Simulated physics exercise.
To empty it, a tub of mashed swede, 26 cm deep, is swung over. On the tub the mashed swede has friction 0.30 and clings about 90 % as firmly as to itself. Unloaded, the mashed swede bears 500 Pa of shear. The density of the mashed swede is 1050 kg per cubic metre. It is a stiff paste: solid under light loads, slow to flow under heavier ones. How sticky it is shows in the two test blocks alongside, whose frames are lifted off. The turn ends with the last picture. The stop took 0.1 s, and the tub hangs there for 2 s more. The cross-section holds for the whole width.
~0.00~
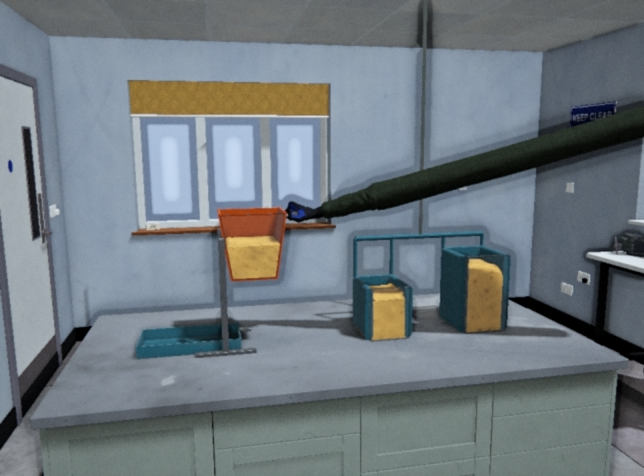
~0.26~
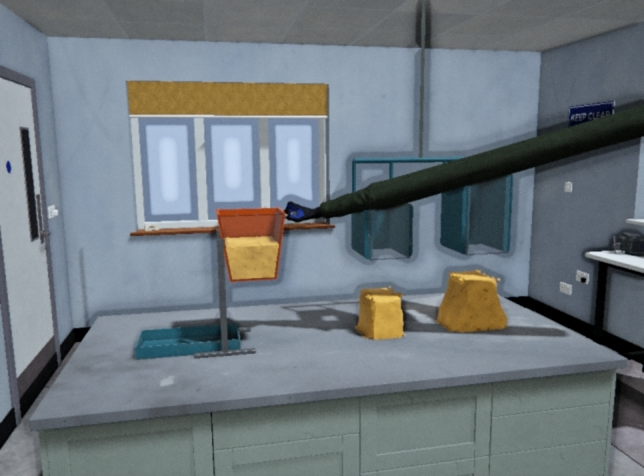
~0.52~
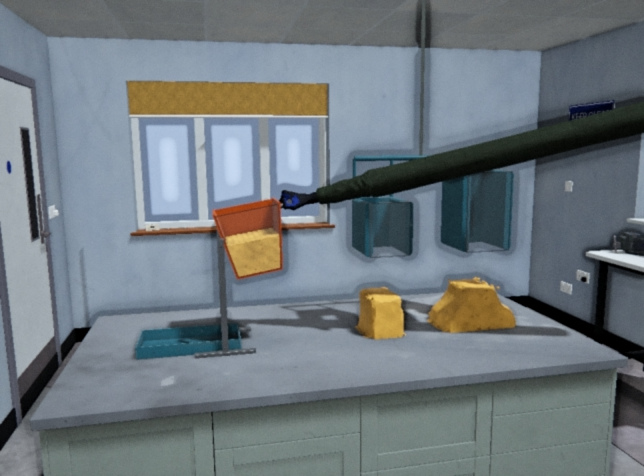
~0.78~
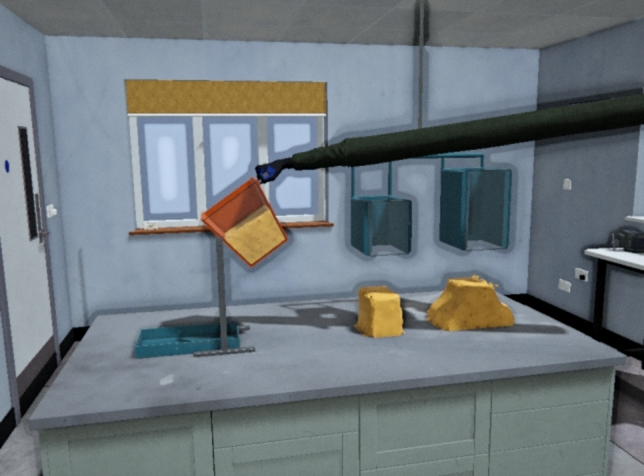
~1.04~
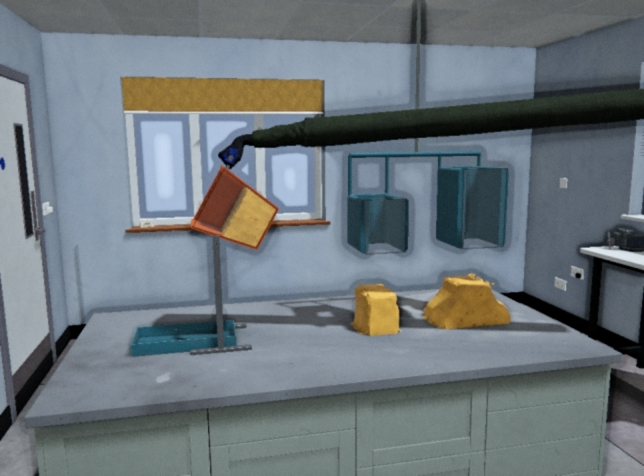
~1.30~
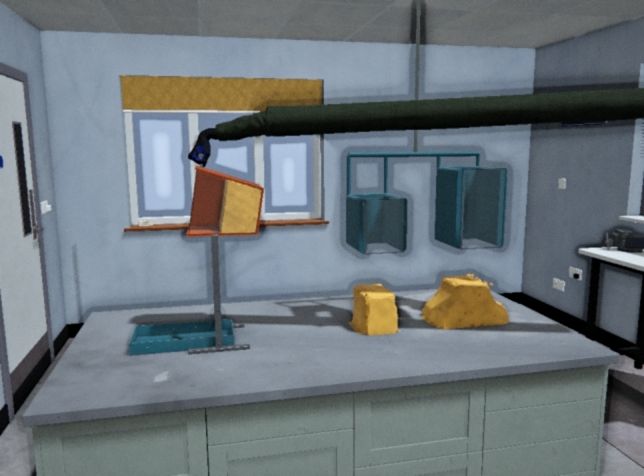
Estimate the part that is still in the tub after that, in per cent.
Close to 100 per cent.
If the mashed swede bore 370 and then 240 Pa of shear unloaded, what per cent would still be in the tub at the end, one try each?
In that order: 100 %, 100 %.
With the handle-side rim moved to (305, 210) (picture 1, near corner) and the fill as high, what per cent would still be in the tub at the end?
In that case some 100 per cent.
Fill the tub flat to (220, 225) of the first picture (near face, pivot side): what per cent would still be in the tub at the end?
Then about 100 %.
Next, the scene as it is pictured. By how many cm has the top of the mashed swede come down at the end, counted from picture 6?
About 0 cm.
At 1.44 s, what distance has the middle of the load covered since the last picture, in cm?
Some 0 cm.
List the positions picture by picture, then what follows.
In the first frame, handle-side rim at (284, 213), tilt 0 degrees; crest of the mashed swede at (278, 244); block heights 18 cm, 29 cm (left to right).
In the second frame, handle-side rim at (283, 213), tilt 0 degrees; crest of the mashed swede at (277, 244); block heights 18 cm, 23 cm (left to right).
In the third frame, handle-side rim at (278, 203), tilt 9 degrees; crest of the mashed swede at (276, 235); block heights 18 cm, 19 cm (left to right).
In the fourth frame, handle-side rim at (255, 181), tilt 35 degrees; crest of the mashed swede at (268, 211); block heights 18 cm, 19 cm (left to right).
In the fifth frame, handle-side rim at (222, 169), tilt 60 degrees; crest of the mashed swede at (250, 191); block heights 18 cm, 19 cm (left to right).
In the sixth frame, handle-side rim at (196, 170), tilt 80 degrees; crest of the mashed swede at (231, 181); block heights 18 cm, 19 cm (left to right).
After 1.44 s, the tub is at 80 degrees and holds 100 %.
After 1.61 s, the tub is at 80 degrees and holds 100 %.
After 1.78 s, the tub is at 80 degrees and holds 100 %.
After 1.95 s, the tub is at 80 degrees and holds 100 %.
After 3.30 s, the tub is at 80 degrees and holds 100 %.
